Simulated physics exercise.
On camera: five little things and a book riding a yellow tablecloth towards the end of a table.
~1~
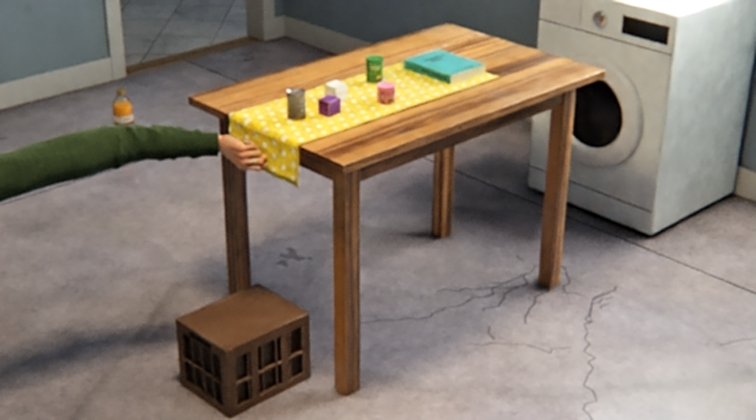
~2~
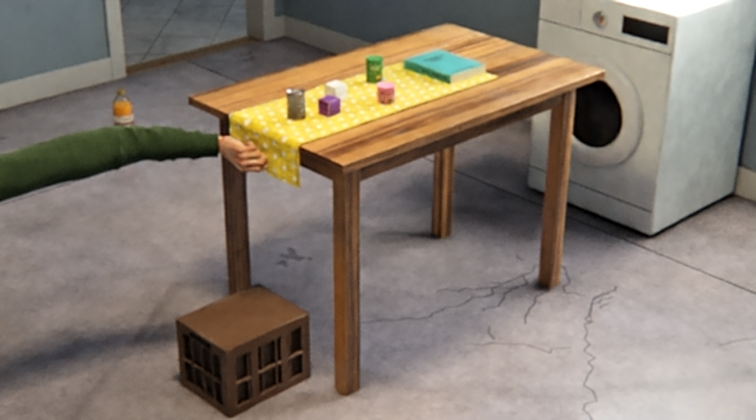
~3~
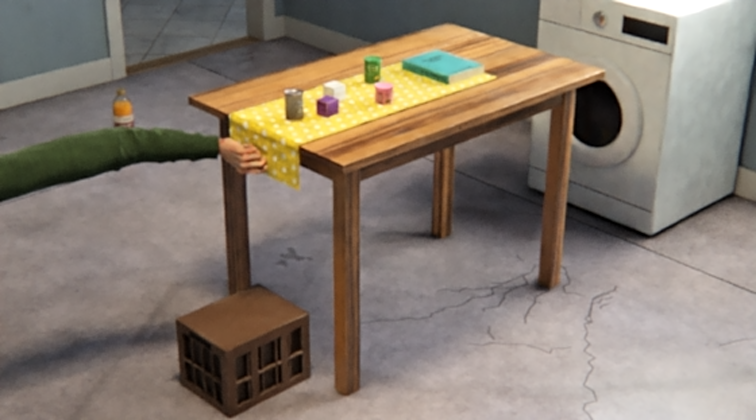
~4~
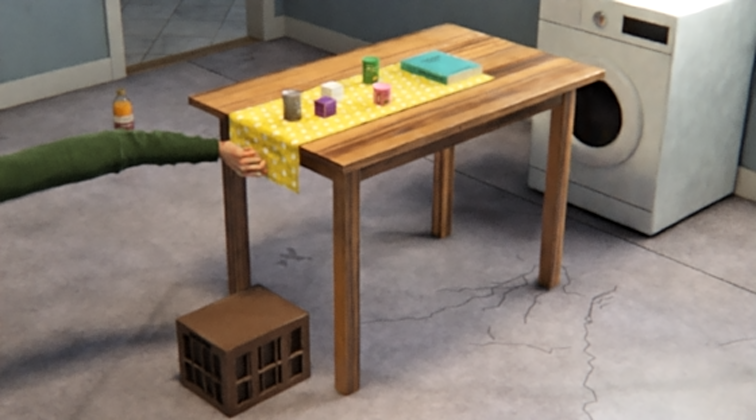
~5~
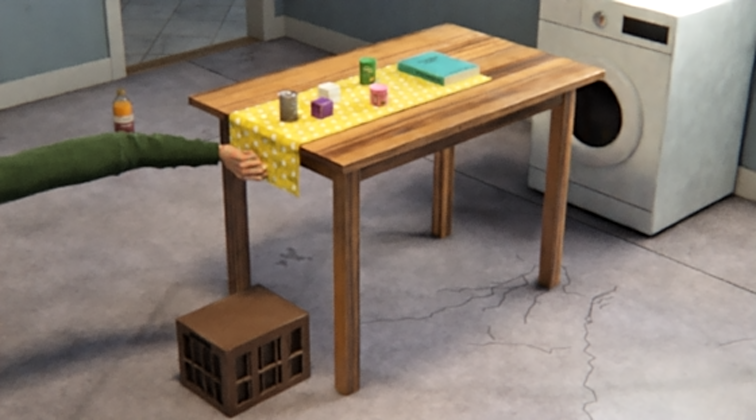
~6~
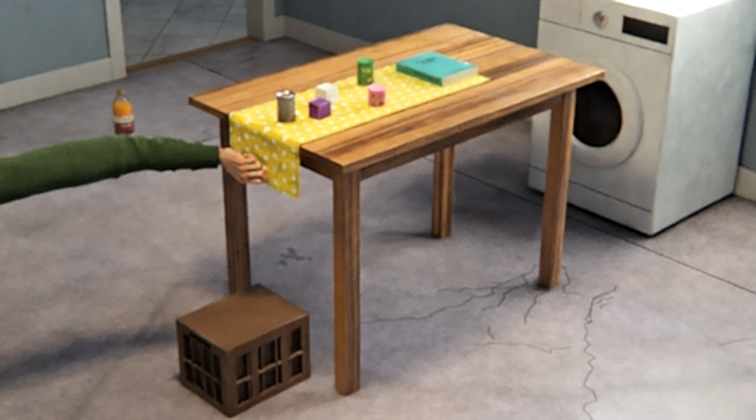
To begin with, a hand at the end of a green-sleeved arm grips the hanging end of a yellow patterned cloth on a wooden table. The cloth then creeps slightly left, carrying a teal book, a grey can, and small purple, white, pink and green items with it.
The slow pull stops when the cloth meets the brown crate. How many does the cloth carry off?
The count of fallen things is four.
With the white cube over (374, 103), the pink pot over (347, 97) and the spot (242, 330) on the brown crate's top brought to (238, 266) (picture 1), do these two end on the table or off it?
The white cube survives, the pink pot keeps its place on top.
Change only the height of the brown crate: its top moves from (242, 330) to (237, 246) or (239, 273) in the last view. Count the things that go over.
The count: 1 and 2.
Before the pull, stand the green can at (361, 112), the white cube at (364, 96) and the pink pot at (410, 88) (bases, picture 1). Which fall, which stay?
The green can tumbles off; the white cube tumbles off; the pink pot keeps its place on top.
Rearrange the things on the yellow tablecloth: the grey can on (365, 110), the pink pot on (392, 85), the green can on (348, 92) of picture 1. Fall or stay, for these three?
The grey can falls, the pink pot does not fall, the green can comes down.
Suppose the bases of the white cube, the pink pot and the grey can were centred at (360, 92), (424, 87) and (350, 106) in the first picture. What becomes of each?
The white cube goes over; the pink pot survives; the grey can is carried off.
Soon after, hem near (265, 248); grey can and purple cube gone.
Then, hem near (265, 288); grey can, purple cube and white cube gone.
At rest, hem on the crate; grey can, purple cube, white cube and pink pot gone. It carries off four.
